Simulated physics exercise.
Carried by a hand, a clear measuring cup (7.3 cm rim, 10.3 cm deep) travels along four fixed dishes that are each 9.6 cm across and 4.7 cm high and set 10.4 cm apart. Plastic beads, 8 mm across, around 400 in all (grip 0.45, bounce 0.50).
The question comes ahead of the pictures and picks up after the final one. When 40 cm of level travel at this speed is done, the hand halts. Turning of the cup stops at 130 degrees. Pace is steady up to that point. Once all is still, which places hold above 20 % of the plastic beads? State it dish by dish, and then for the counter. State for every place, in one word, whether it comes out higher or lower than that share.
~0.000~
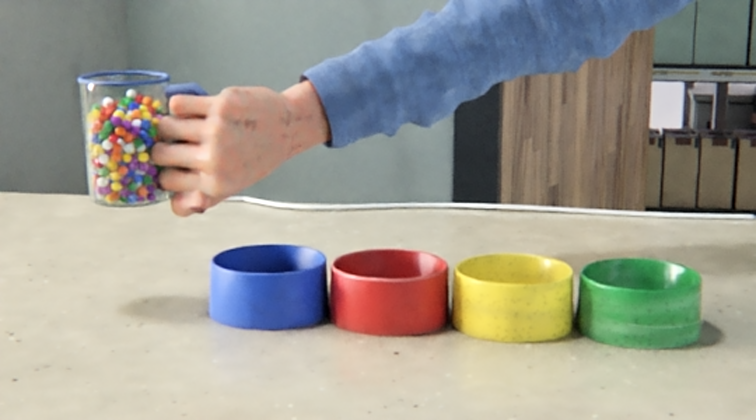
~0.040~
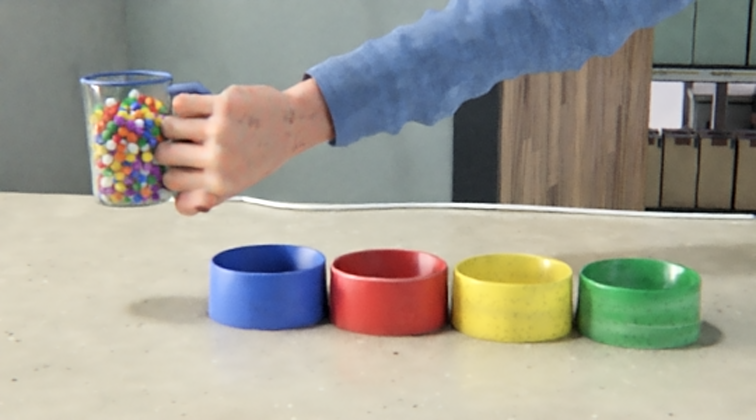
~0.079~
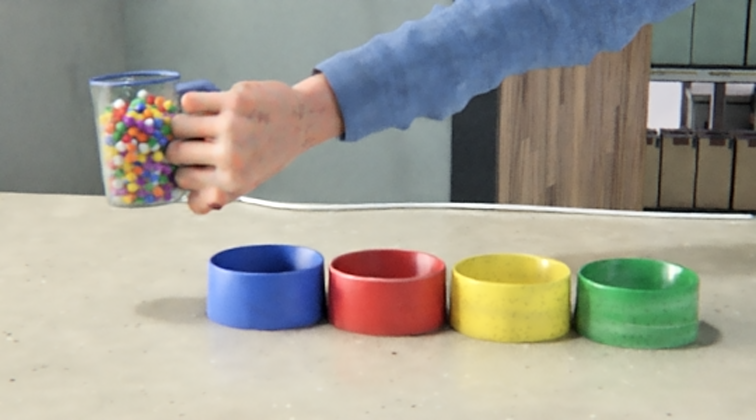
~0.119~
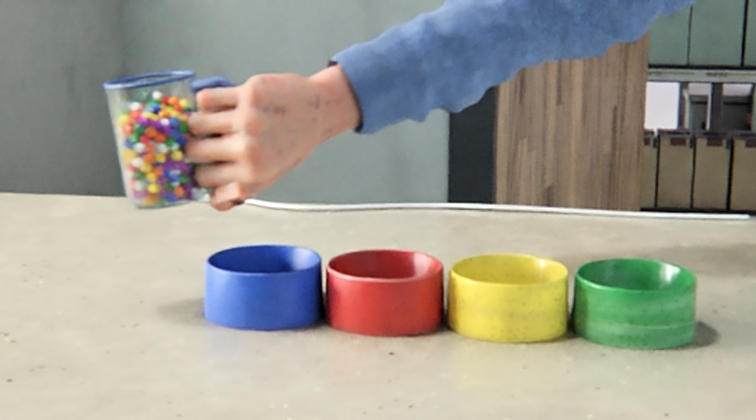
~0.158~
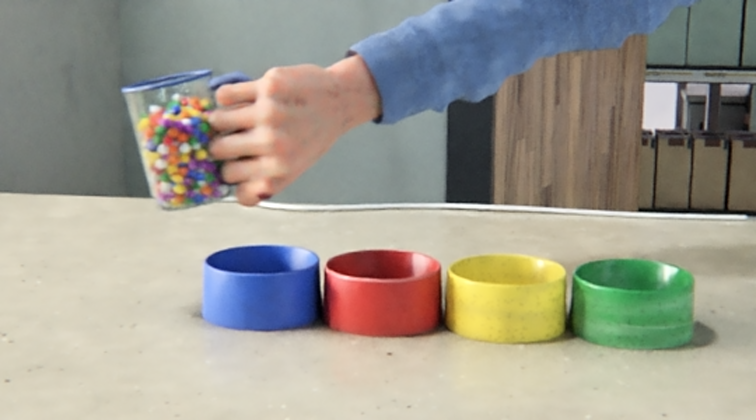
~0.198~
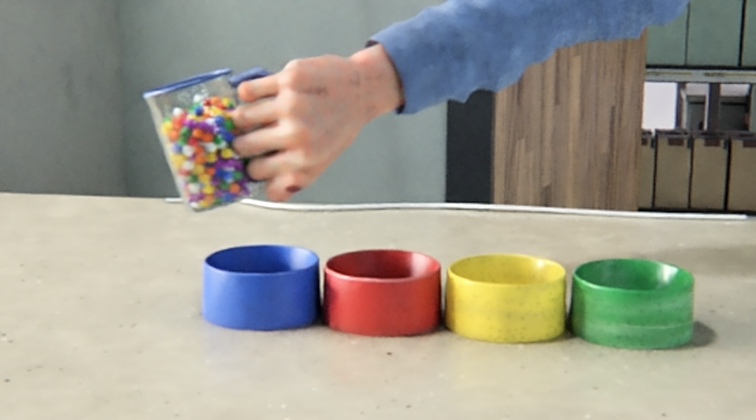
Red: Lower, blue: Lower, green: Lower, yellow: Higher, counter: Lower.
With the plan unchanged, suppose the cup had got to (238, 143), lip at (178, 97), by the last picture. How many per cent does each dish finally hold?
Red 0, blue 0, green 0, yellow 100.
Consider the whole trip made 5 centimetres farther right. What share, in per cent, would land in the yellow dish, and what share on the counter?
After the change, yellow takes 20 while the counter takes 20.
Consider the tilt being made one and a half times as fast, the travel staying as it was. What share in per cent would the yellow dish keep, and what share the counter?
In that case yellow 100, counter 0.
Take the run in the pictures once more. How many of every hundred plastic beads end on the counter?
I'd put it near 0 per cent.
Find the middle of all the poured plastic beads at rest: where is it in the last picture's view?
Roughly pixel (506, 293).
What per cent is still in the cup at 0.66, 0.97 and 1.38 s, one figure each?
About 100, 100, 0.
Then, at 0.66 s, tilt 71 degrees; cup holds 100 %.
After 0.97 s, tilt 107 degrees; cup holds 100 %.
After 1.38 s, tilt 130 degrees; cup holds 0 %, yellow 100 %.
At rest (1.9 s), red 0 %, blue 0 %, green 0 %, yellow 100 %, counter 0 %.
